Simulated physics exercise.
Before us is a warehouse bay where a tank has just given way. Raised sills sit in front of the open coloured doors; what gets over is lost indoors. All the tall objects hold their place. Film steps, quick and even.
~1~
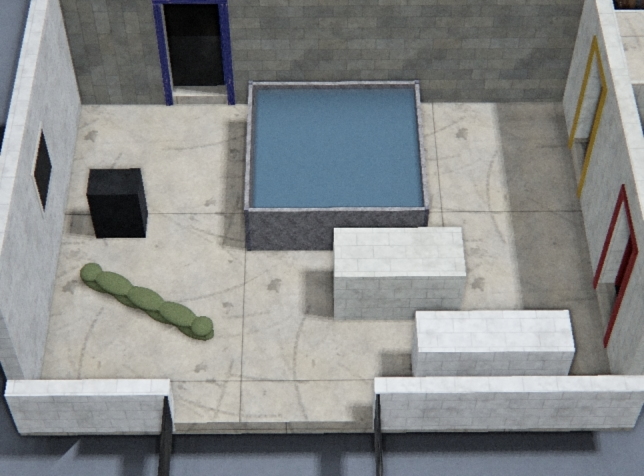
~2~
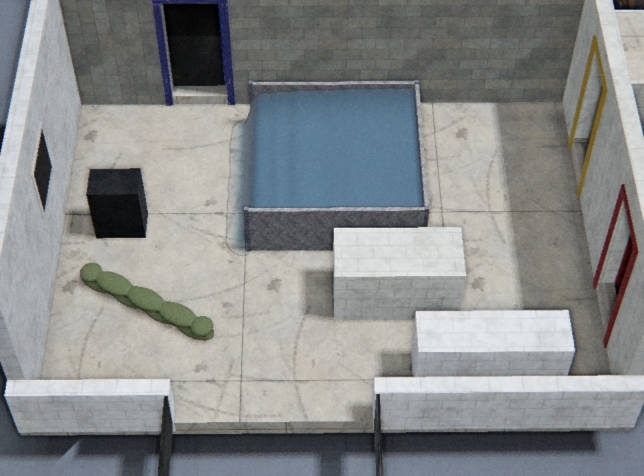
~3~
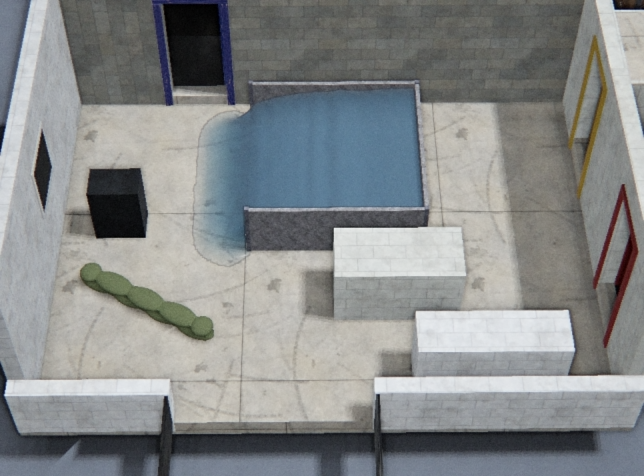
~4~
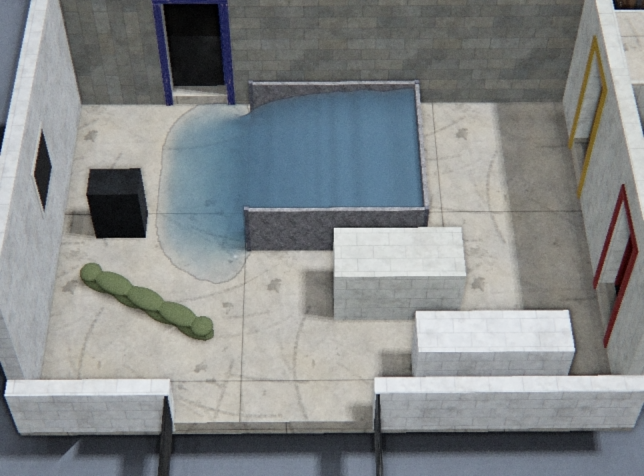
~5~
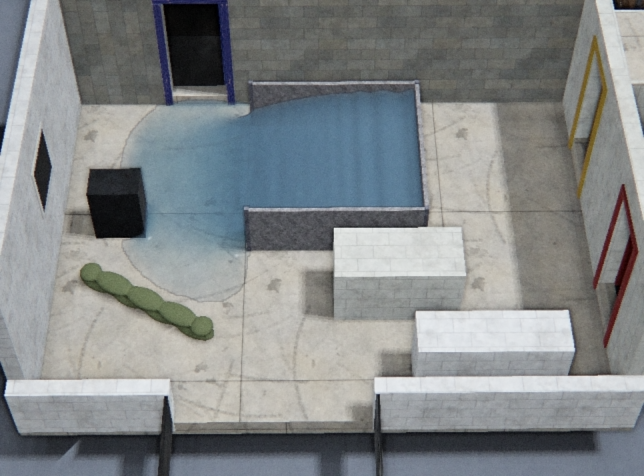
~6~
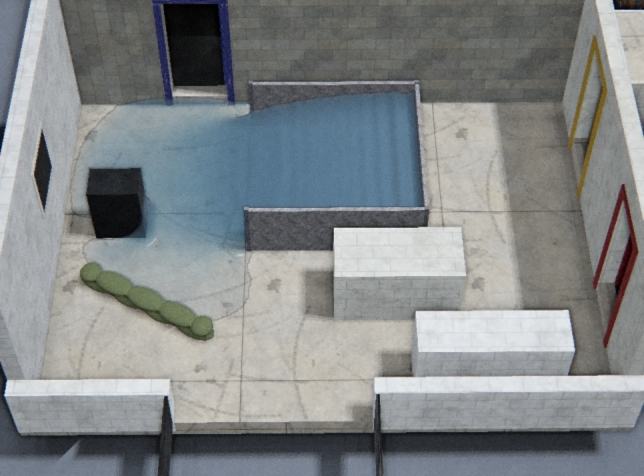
Blue water pouring from the left side of an open tank, spreading across a pale floor and around a black block.
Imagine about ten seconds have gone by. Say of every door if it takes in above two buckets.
Outcome: The blue door goes over the limit; the red door keeps to the limit; the yellow door keeps to the limit.
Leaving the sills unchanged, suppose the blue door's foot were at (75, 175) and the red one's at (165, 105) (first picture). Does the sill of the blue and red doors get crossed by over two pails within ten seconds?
One by one: The blue door passes that mark; the red door is over.
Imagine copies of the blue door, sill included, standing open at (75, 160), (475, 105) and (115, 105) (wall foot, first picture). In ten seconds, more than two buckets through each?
Exceeds it; stays within it; exceeds it.
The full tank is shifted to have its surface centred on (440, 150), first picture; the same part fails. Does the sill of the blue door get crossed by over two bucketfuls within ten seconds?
Result - blue overshoots.
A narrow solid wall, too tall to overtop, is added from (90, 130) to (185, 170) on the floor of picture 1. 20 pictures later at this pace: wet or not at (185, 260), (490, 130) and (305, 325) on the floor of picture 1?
The first spot is swamped, the second untouched, the third swamped.
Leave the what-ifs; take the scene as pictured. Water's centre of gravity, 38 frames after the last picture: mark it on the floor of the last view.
I'd point to (273, 230).
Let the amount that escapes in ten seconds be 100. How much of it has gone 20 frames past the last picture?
About 10 per cent.
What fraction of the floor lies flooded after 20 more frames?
That works out to some 60 in a hundred.
A moment on, water covers 30 % of the floor; the blue door wet at the sill, nothing in, the red door not reached, the yellow door not reached.
Next, water covers 40 % of the floor; the blue door under two buckets in, the red door not reached, the yellow door not reached.
Then, water covers 60 % of the floor; the blue door far over two buckets in, the red door not reached, the yellow door not reached.
Later, water covers 85 % of the floor; the blue door far over two buckets in, the red door wet at the sill, nothing in, the yellow door wet at the sill, nothing in.
In the end, water covers 95 % of the floor; the blue door far over two buckets in, the red door under two buckets in, the yellow door wet at the sill, nothing in.
